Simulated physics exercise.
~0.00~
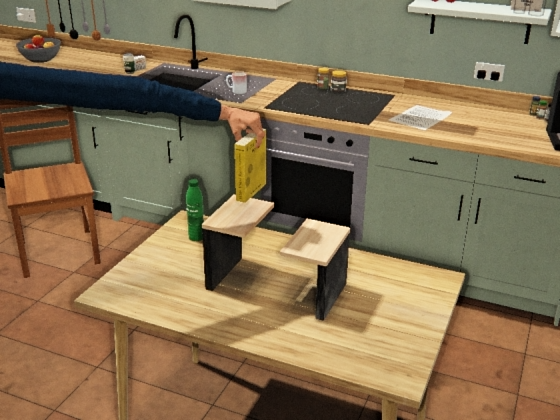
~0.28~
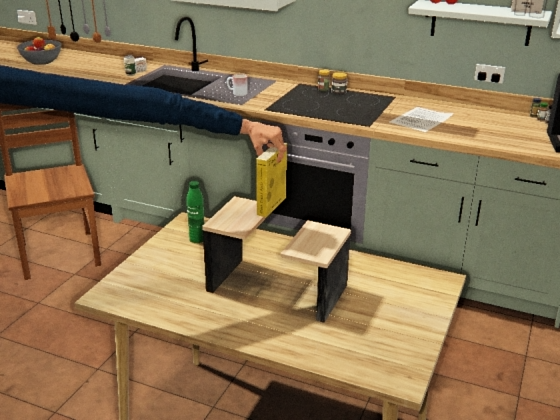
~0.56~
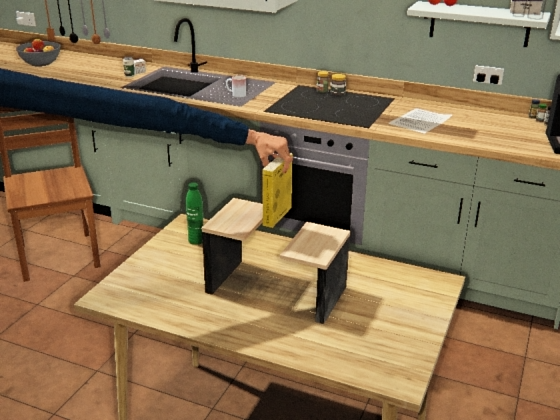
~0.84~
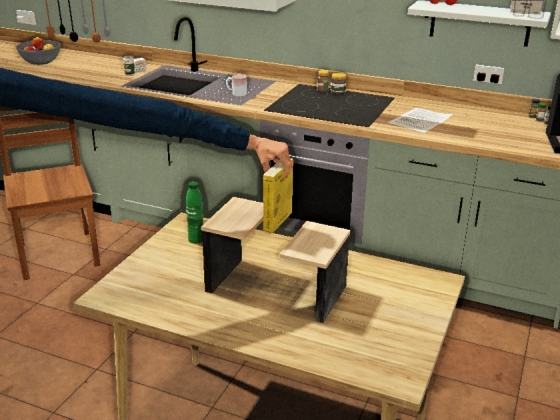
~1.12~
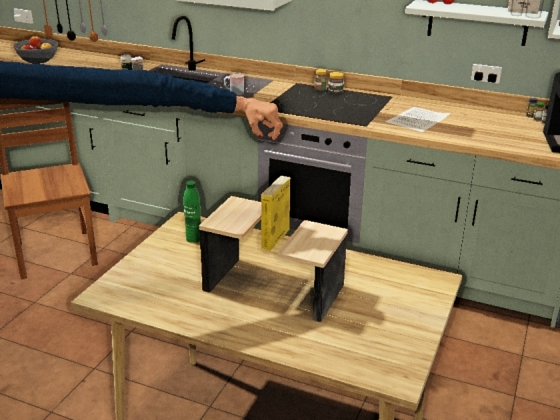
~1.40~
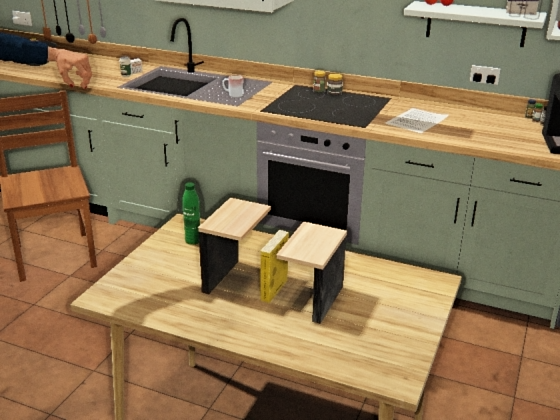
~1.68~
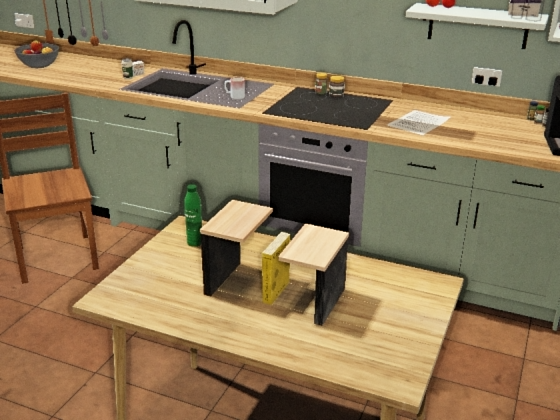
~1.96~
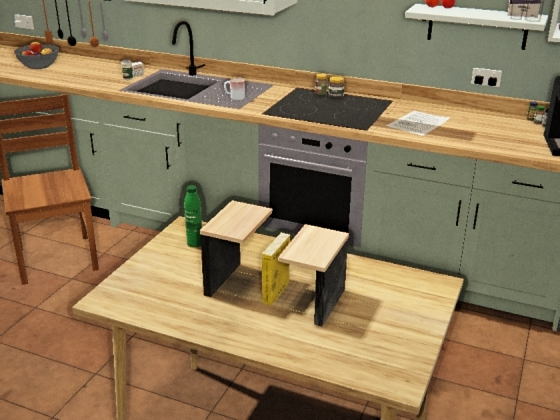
A yellow book, held upright by a hand reaching in from the left, hovers above a wooden table in a kitchen. Below it stand two dark supports topped with pale ledges, set a little apart, with a green bottle to their left. The hand carries the book right and down until it is lined up with the gap between the ledges. The fingers let go and the arm draws back to the left as the book drops through the gap. It comes to rest upright on the table between the supports, while the bottle stays in place.
